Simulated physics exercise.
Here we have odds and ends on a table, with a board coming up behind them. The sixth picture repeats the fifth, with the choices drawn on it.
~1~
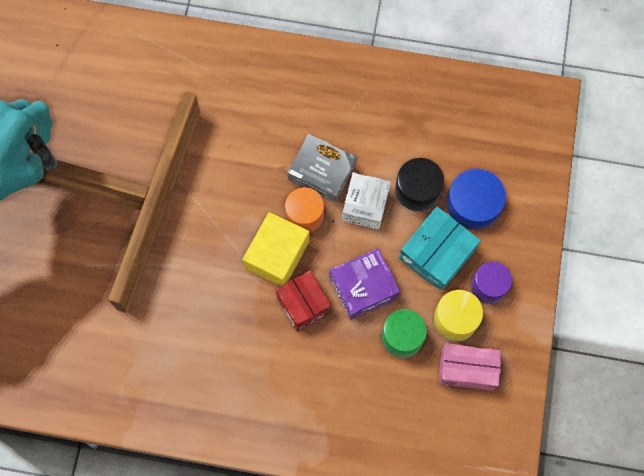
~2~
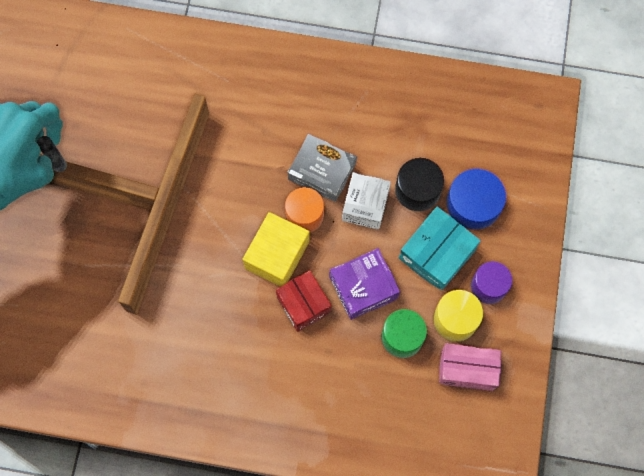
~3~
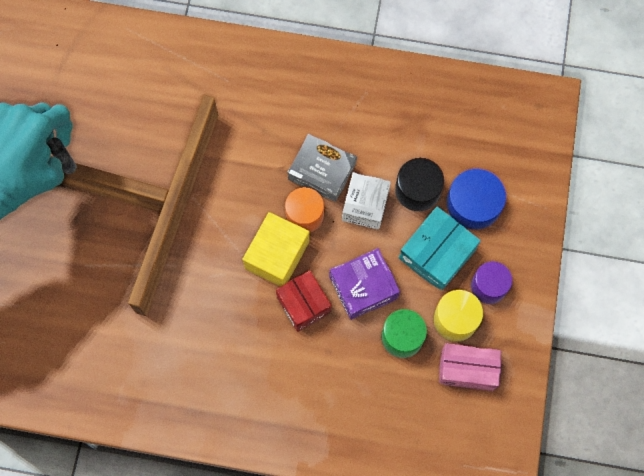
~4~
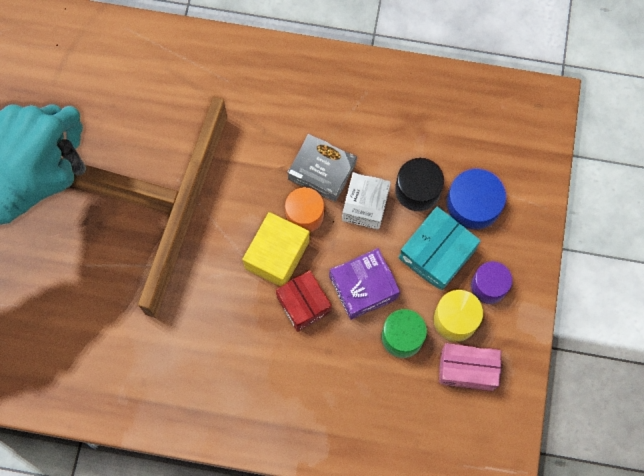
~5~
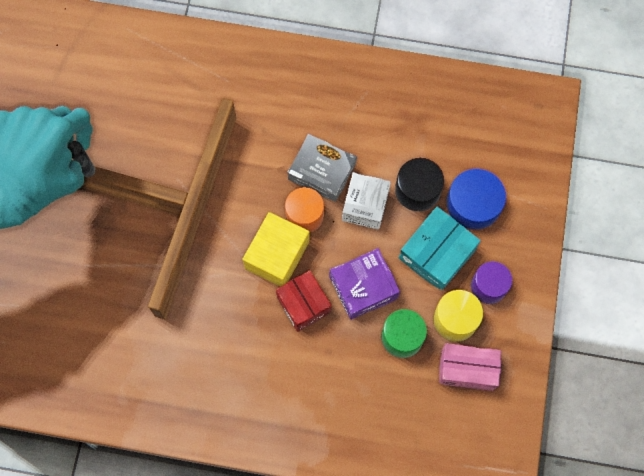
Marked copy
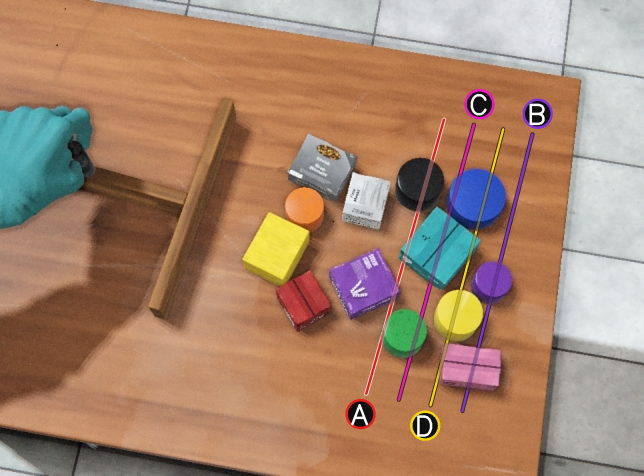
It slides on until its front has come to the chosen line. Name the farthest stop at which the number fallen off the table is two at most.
No farther than C.
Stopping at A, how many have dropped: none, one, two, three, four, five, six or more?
By then, none.
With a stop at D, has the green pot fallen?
By then, no.
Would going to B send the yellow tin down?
By then, yes.
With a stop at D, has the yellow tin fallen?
Yes.
On the marked copy, A at (407, 251); B at (499, 267); C at (438, 256); D at (468, 262).
Following C. Soon after the start, board (280, 215); grey box (334, 169); red box (310, 309).
Later, board (369, 230); purple pot (512, 301); blue tin (518, 212).
In the end, board (437, 242); purple pot over the edge; blue tin over the edge; two fallen.
As for the rest, A is within the limit but short; B drops eight; D drops five.
